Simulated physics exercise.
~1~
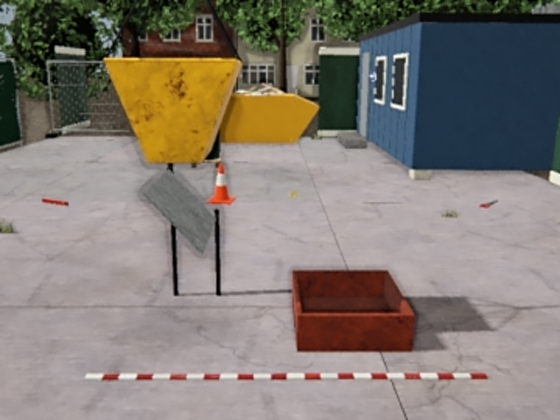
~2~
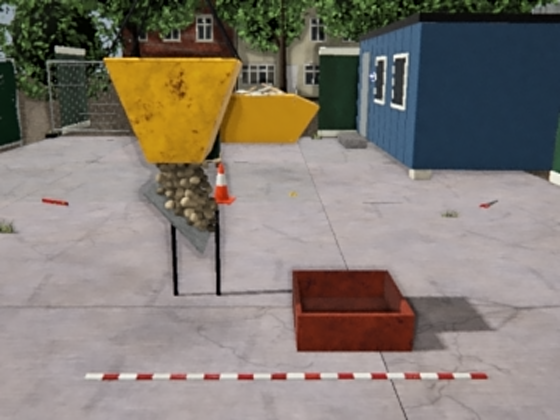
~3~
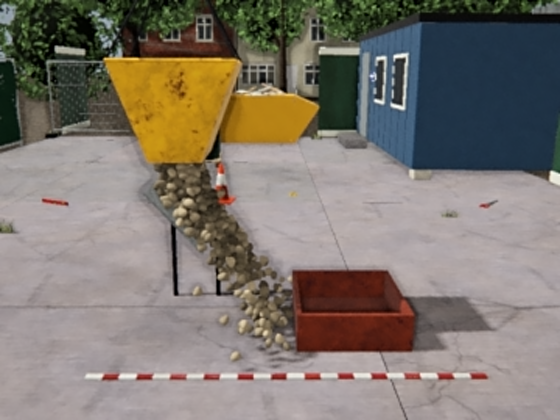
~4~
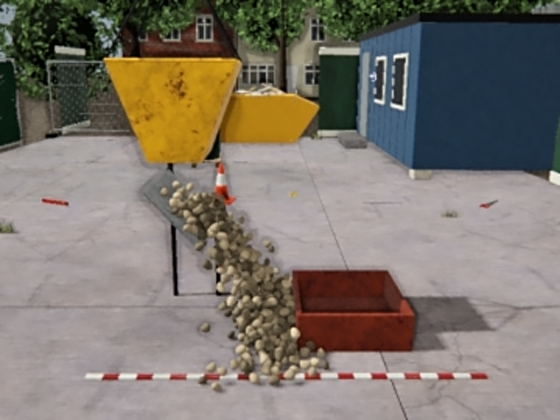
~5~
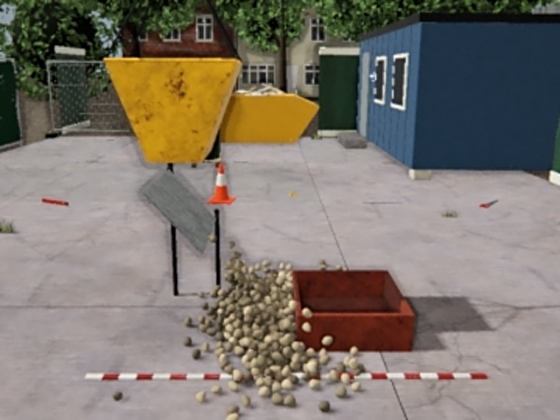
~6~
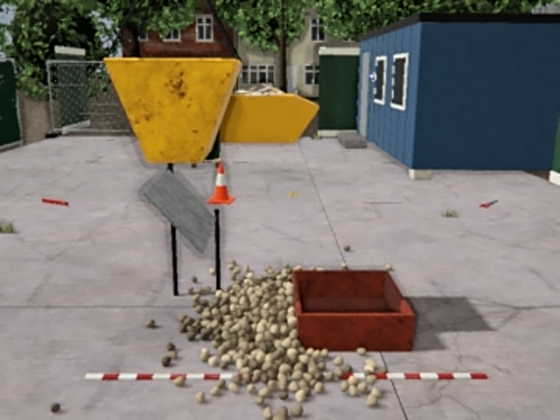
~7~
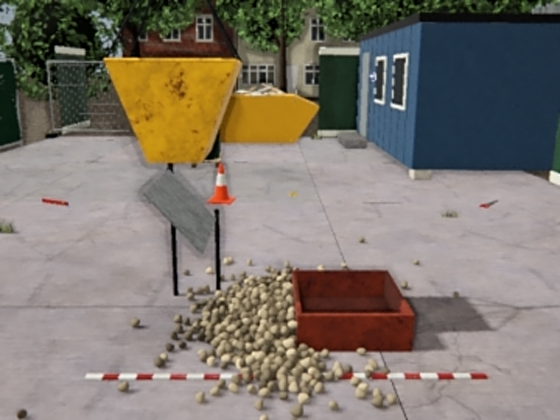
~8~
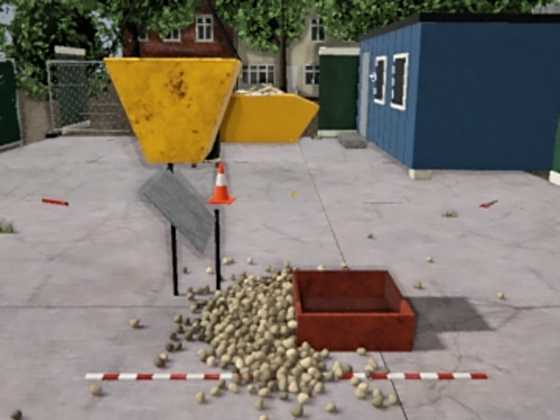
A yellow skip above a paved yard let out a load of smooth stones, which slid down a sloping steel plate, tumbled to the right and piled up against the left side of a red bin, with some scattering around it.
